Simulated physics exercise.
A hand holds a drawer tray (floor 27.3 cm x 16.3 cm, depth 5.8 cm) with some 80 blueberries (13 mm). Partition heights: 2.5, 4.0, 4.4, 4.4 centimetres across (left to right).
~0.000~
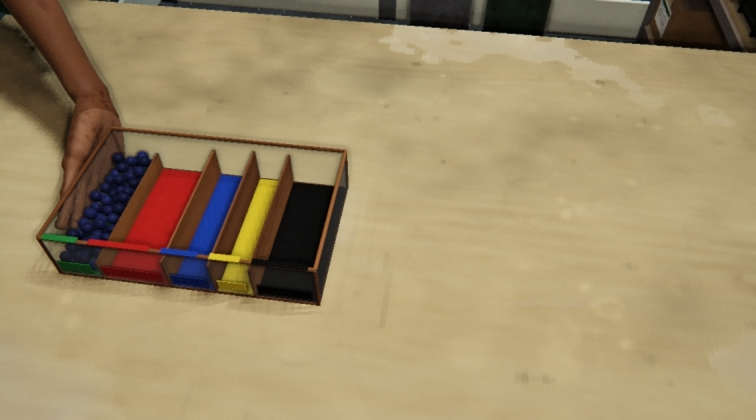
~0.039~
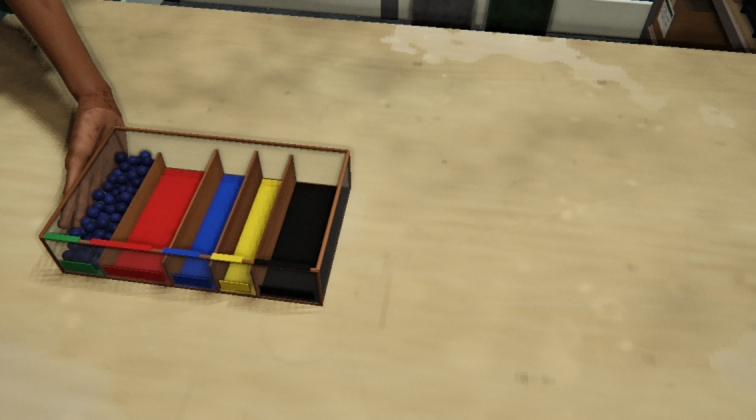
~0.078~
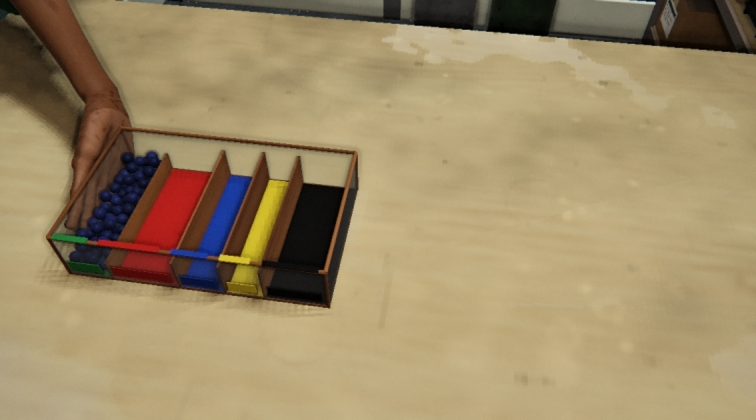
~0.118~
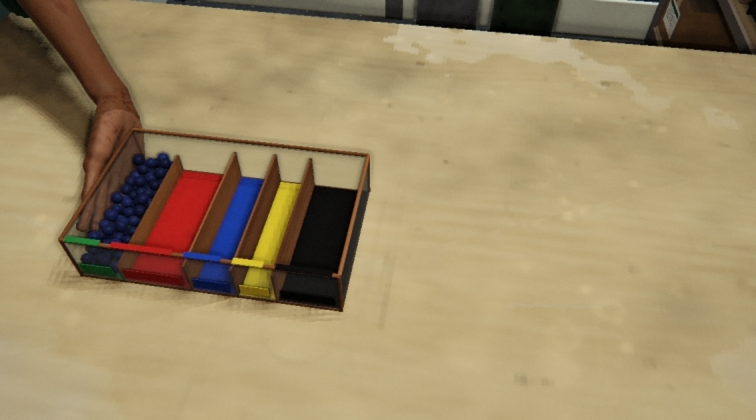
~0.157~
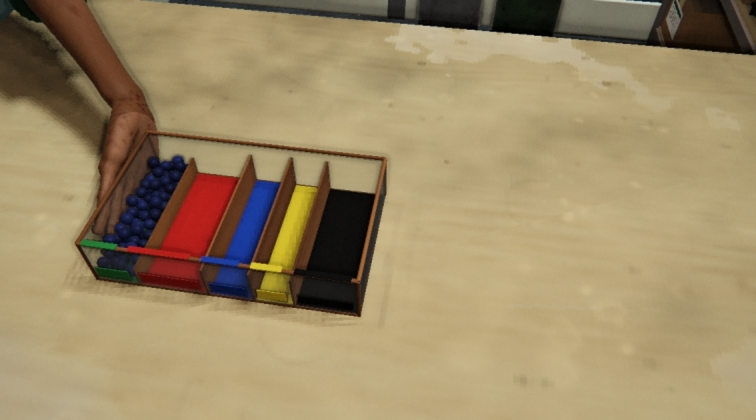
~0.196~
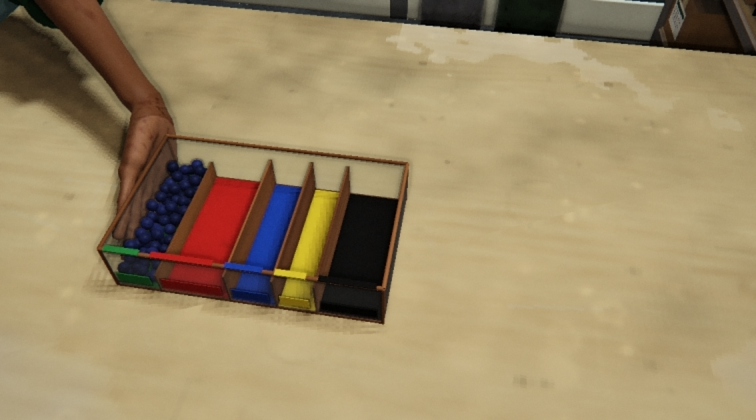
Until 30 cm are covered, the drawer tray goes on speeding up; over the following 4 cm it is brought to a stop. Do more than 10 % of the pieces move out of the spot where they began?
No, A tenth at most, I reckon.
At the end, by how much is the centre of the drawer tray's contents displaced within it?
The displacement comes to around 0.5 cm by the end.
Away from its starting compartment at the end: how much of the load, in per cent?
Around 5 in a hundred.
After 0.32 s, tilt 0 degrees; green 100 %; 0 % away from where they began.
After 0.42 s, tilt 0 degrees; green 100 %; 0 % away from where they began.
After 0.52 s, tilt 0 degrees; green 100 %; 0 % away from where they began.
Then, at 0.61 s, tilt 0 degrees; green 100 %; 0 % away from where they began.
At rest (1.0 s), red 5 %, green 95 %; 5 % away from where they began.
